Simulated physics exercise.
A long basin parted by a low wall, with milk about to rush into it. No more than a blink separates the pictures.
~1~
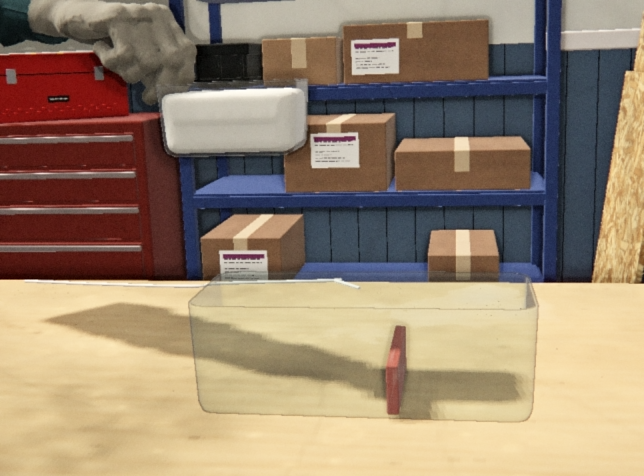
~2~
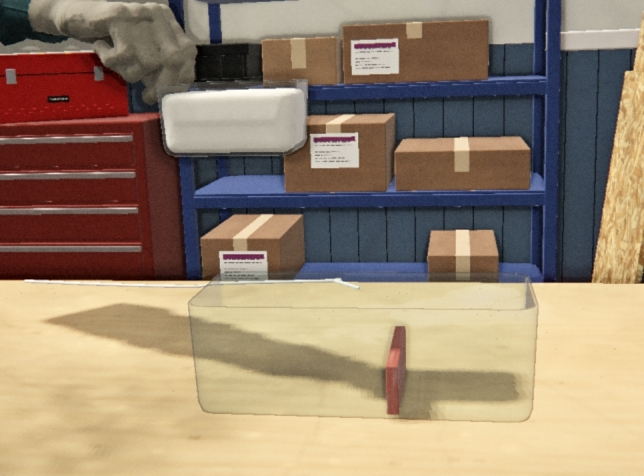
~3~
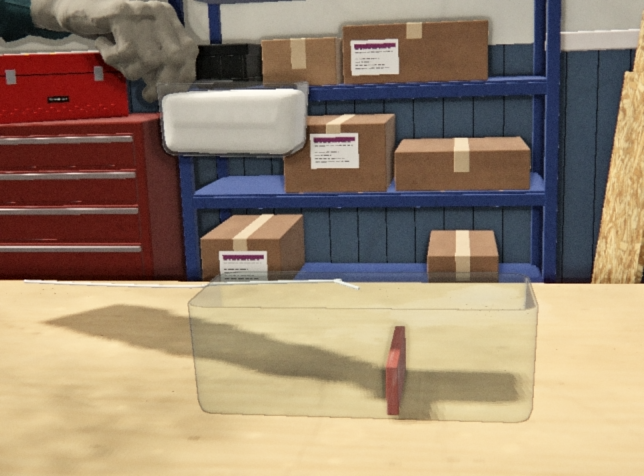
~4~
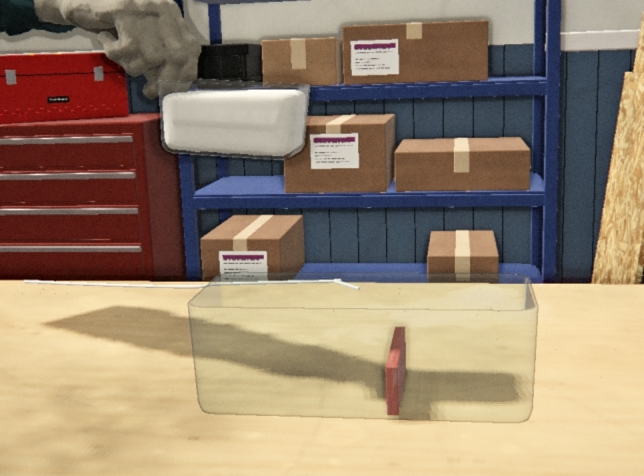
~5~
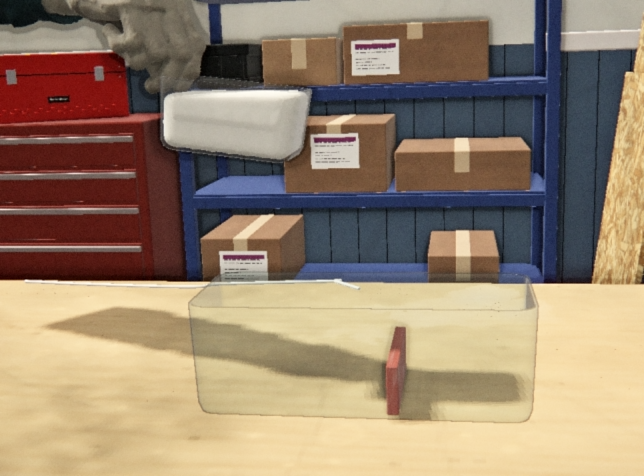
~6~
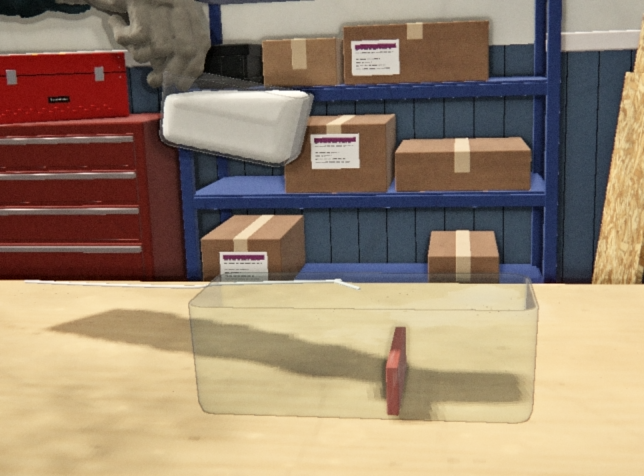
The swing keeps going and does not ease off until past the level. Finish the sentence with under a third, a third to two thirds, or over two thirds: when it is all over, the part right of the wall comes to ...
When it is all over, the part right of the wall comes to a third to two thirds.
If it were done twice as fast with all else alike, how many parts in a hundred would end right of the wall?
Share on the right: Some 25 percent.
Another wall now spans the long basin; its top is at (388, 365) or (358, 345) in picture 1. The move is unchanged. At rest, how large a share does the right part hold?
First try 55 per cent, second try 75 per cent.
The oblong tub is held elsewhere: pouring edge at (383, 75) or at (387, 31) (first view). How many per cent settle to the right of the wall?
First try: About 85 %; second try: About 85 %.
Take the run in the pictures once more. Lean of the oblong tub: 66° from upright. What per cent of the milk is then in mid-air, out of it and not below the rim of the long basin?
Roughly 40 per cent.
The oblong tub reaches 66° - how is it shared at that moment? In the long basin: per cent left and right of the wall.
Left 10 %, right 10 %.
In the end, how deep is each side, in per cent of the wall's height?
Some 30 per cent left and 30 right.
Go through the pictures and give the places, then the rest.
In the first frame, tilt 0°; pouring edge (301, 83); surface from (174, 96) to (301, 91); the long basin's rim runs from (205, 290) to (533, 292); the wall's top is at (397, 346).
In the second frame, tilt 1°; pouring edge (301, 83); surface from (174, 96) to (299, 92).
In the third frame, tilt 2°; pouring edge (302, 86); surface from (174, 95) to (300, 93).
In the fourth frame, tilt 5°; pouring edge (303, 89); surface from (175, 95) to (302, 94).
In the fifth frame, tilt 8°; pouring edge (305, 93); surface from (177, 95) to (304, 95).
In the sixth frame, tilt 12°; pouring edge (307, 99); surface from (178, 96) to (307, 95).
A moment on, the oblong tub is tipped part way and 40 per cent is still to pour, 10 is left of the wall and 10 right of it.
Next, the oblong tub is tipped right over and 6 per cent is still to pour, 39 is left of the wall and 45 right of it.
Then the oblong tub is tipped right over and 0 per cent is still to pour, 53 is left of the wall and 46 right of it.
Later the oblong tub is tipped right over and 0 per cent is still to pour, 53 is left of the wall and 46 right of it.
At rest 53 per cent lies left of the wall, 46 right of it and 1 outside.
